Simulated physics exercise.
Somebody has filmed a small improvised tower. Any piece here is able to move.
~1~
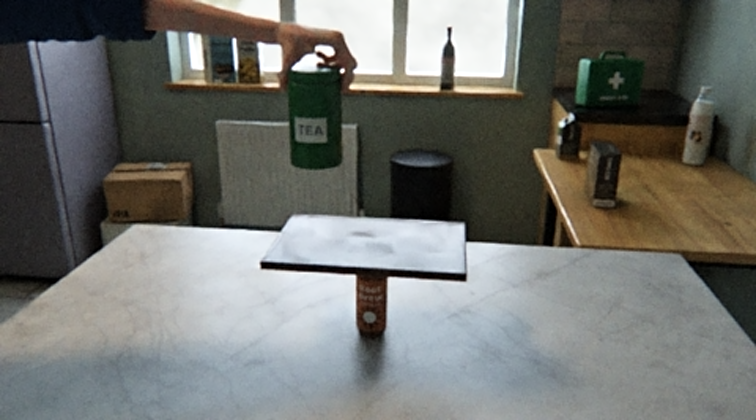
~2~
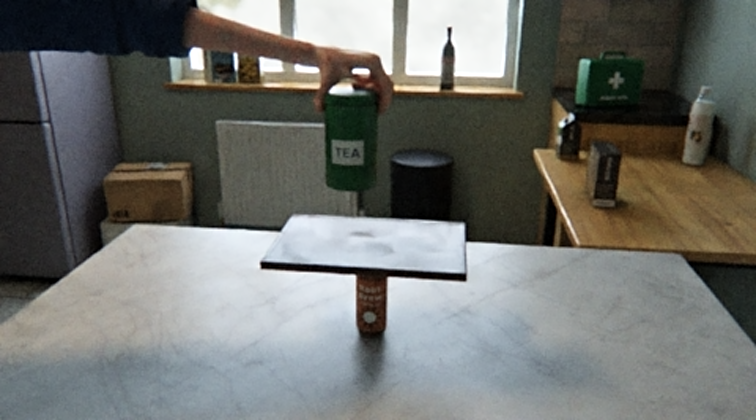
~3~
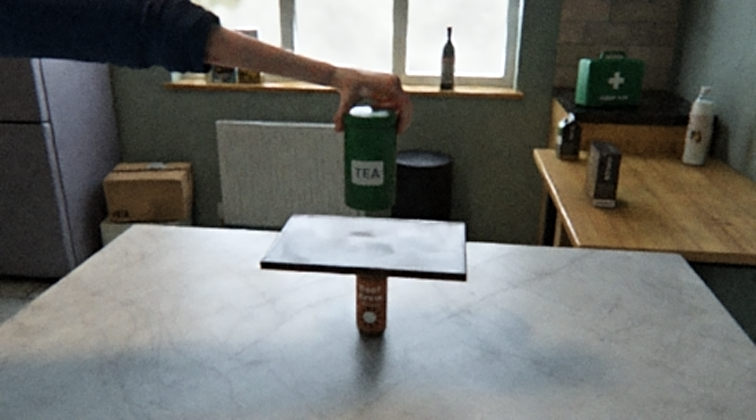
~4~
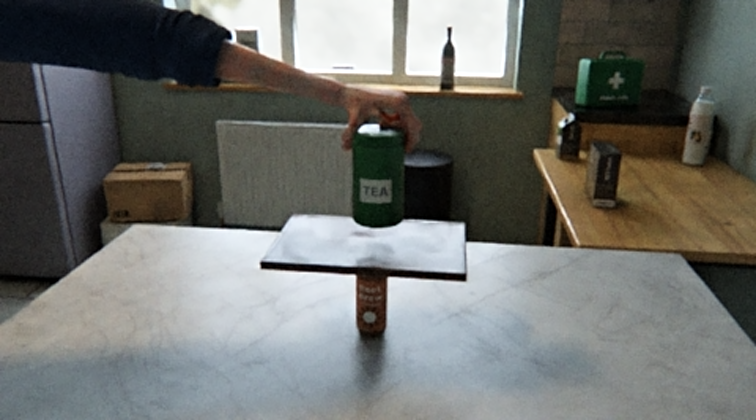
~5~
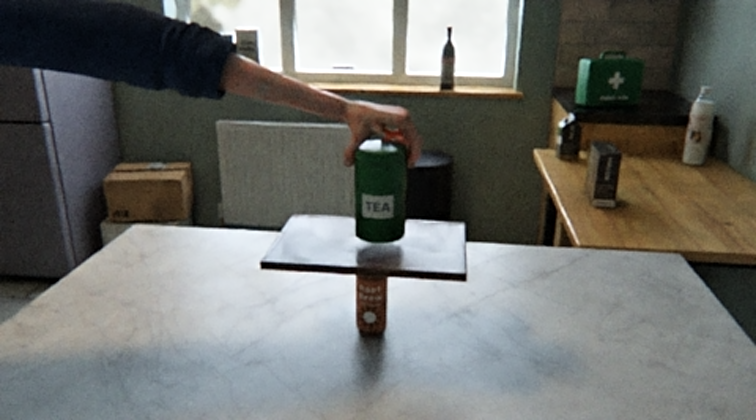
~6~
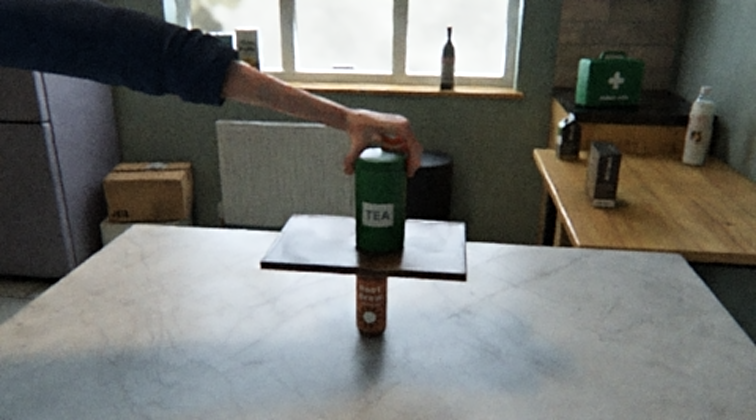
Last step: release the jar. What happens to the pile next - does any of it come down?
It is going to remain upright.
Then, 0.50 s after the last picture, nothing has stirred.
Then, 1.30 s after the last picture, green jar resting near (381, 200).
At rest, all 3 in place. Seen from the same camera at the end, green jar near (381, 200). The stack stays up.
